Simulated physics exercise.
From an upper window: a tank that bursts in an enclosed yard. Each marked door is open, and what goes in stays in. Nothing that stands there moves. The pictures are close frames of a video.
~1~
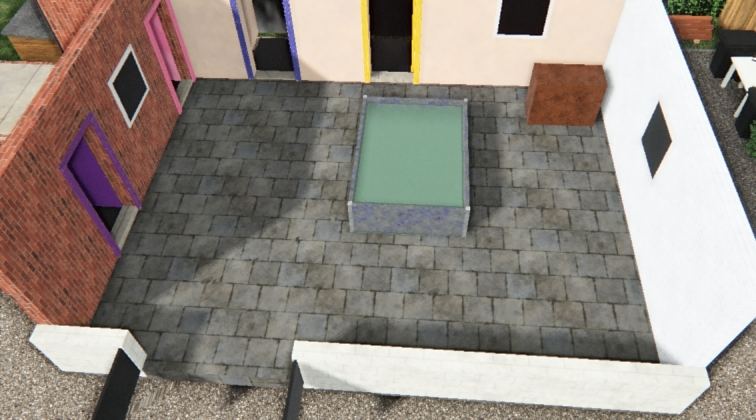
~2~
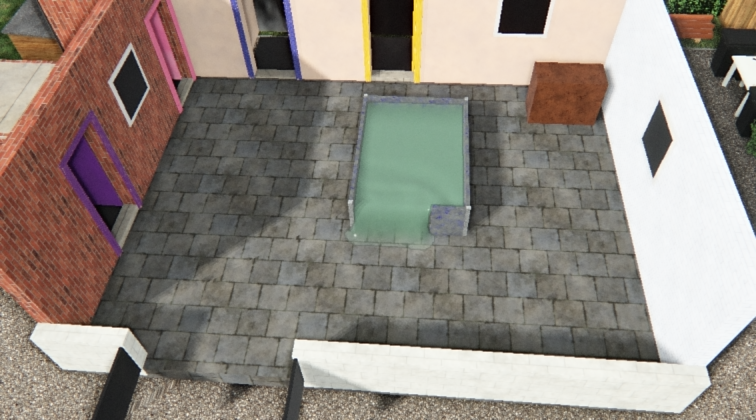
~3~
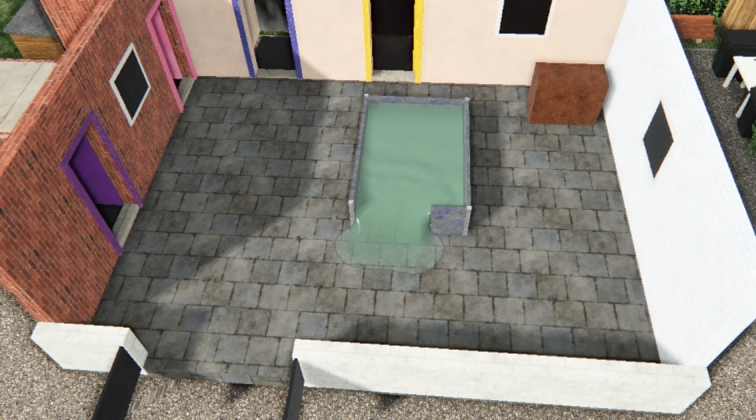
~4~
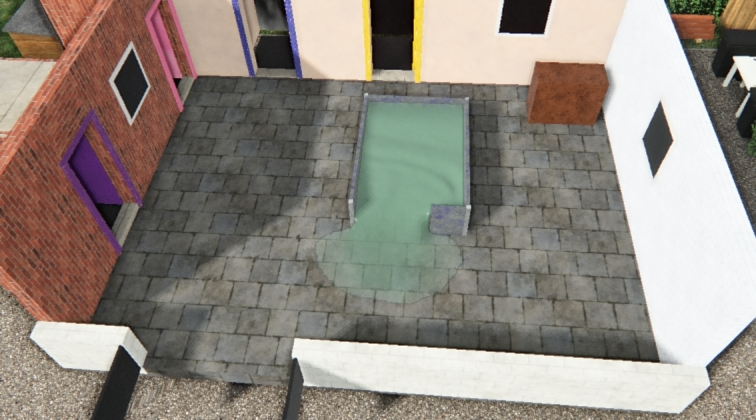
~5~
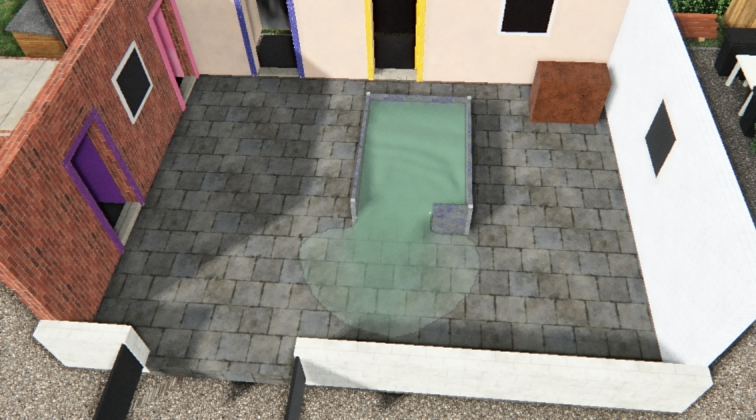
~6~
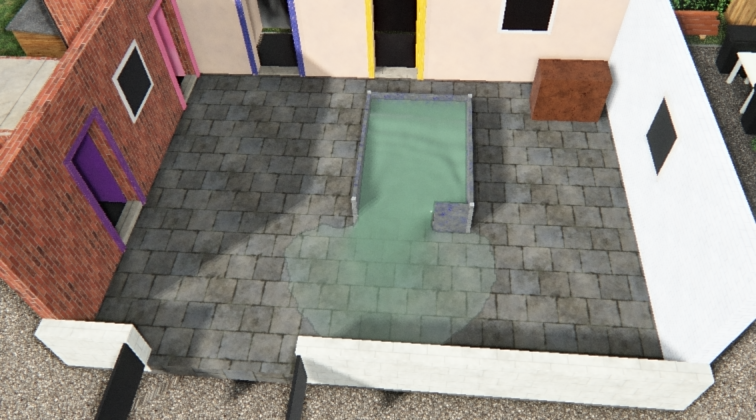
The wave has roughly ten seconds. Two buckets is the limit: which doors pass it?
In the end: The yellow door admits no more than that; the purple door admits no more than that; the blue door admits no more than that; the pink door admits no more than that.
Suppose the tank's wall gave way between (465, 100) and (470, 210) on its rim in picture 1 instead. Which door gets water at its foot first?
The yellow-painted one.
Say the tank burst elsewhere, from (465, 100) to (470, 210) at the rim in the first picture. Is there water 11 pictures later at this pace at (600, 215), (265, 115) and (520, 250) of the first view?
In that order: Under water, dry, covered.
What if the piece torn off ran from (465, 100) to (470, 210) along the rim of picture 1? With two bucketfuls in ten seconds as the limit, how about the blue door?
The blue one is under.
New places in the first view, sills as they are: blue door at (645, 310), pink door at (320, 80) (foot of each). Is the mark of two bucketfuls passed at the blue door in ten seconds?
In short: The blue one floods.
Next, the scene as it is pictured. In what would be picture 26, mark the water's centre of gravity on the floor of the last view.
Around (402, 247).
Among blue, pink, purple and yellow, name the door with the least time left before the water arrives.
First comes the purple one.
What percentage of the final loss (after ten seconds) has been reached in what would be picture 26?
Near 50 in a hundred.
A moment on, water covers 20 % of the floor; the yellow door not reached, the purple door not reached, the blue door not reached, the pink door not reached.
Next, water covers 25 % of the floor; the yellow door not reached, the purple door not reached, the blue door not reached, the pink door not reached.
Then, water covers 35 % of the floor; the yellow door not reached, the purple door not reached, the blue door not reached, the pink door not reached.
Later, water covers 60 % of the floor; the yellow door not reached, the purple door wet at the sill, nothing in, the blue door not reached, the pink door not reached.
In the end, water covers 85 % of the floor; the yellow door wet at the sill, nothing in, the purple door wet at the sill, nothing in, the blue door wet at the sill, nothing in, the pink door under two buckets in.
